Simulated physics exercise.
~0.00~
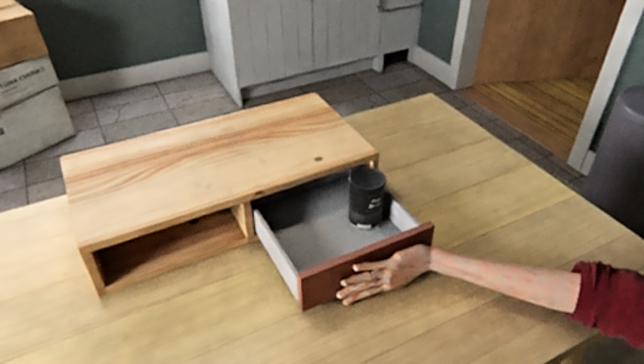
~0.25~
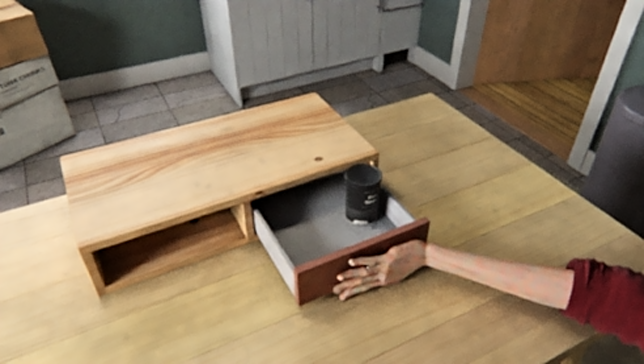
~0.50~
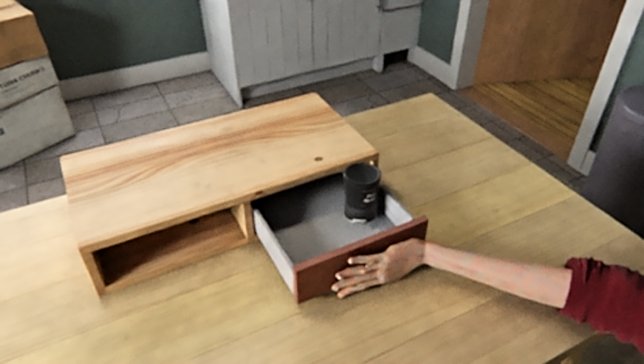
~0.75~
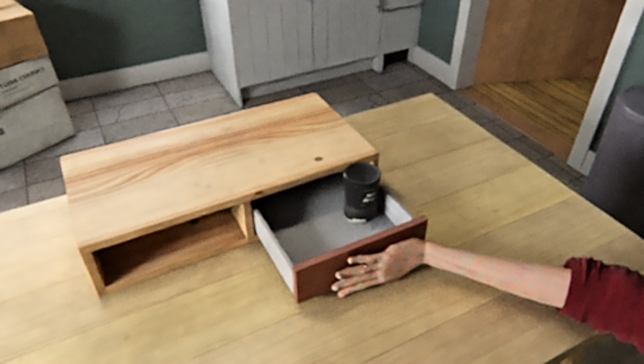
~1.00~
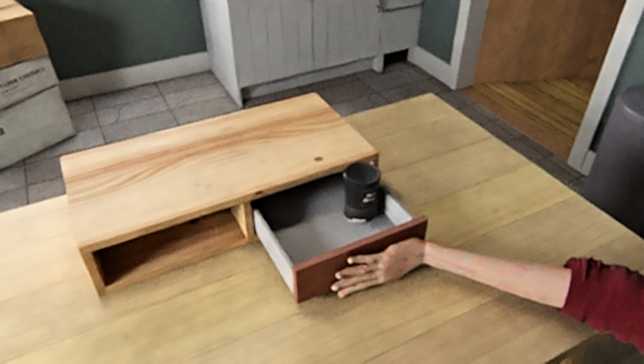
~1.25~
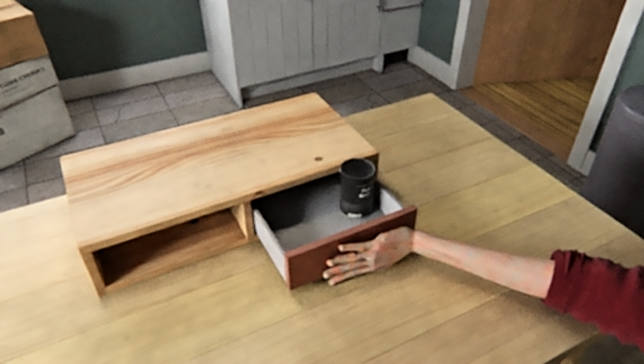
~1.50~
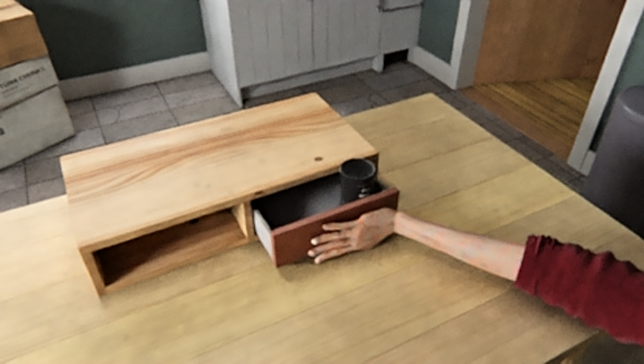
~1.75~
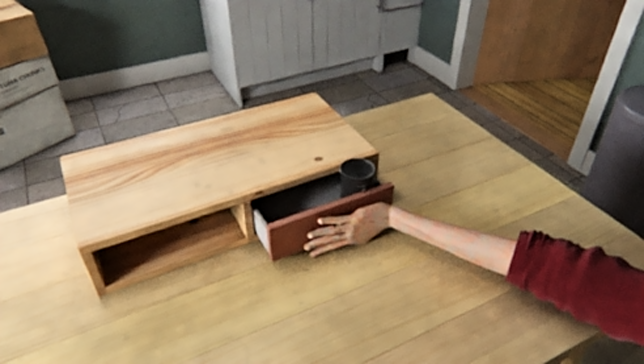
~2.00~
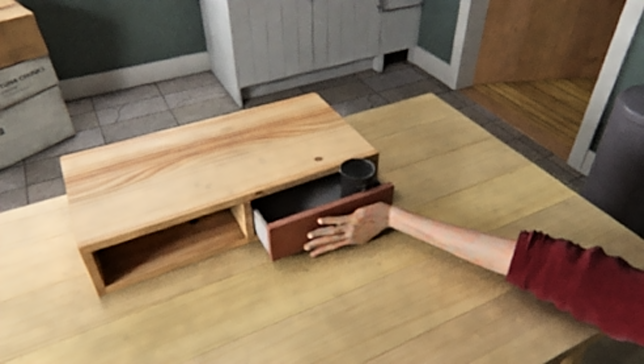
The footage shows a hand in a red sleeve resting against the reddish-brown front of an open drawer holding an upright black pot, nudging it slightly, pausing, then pushing it further into a low wooden chest on a table, where it stops still partly open.
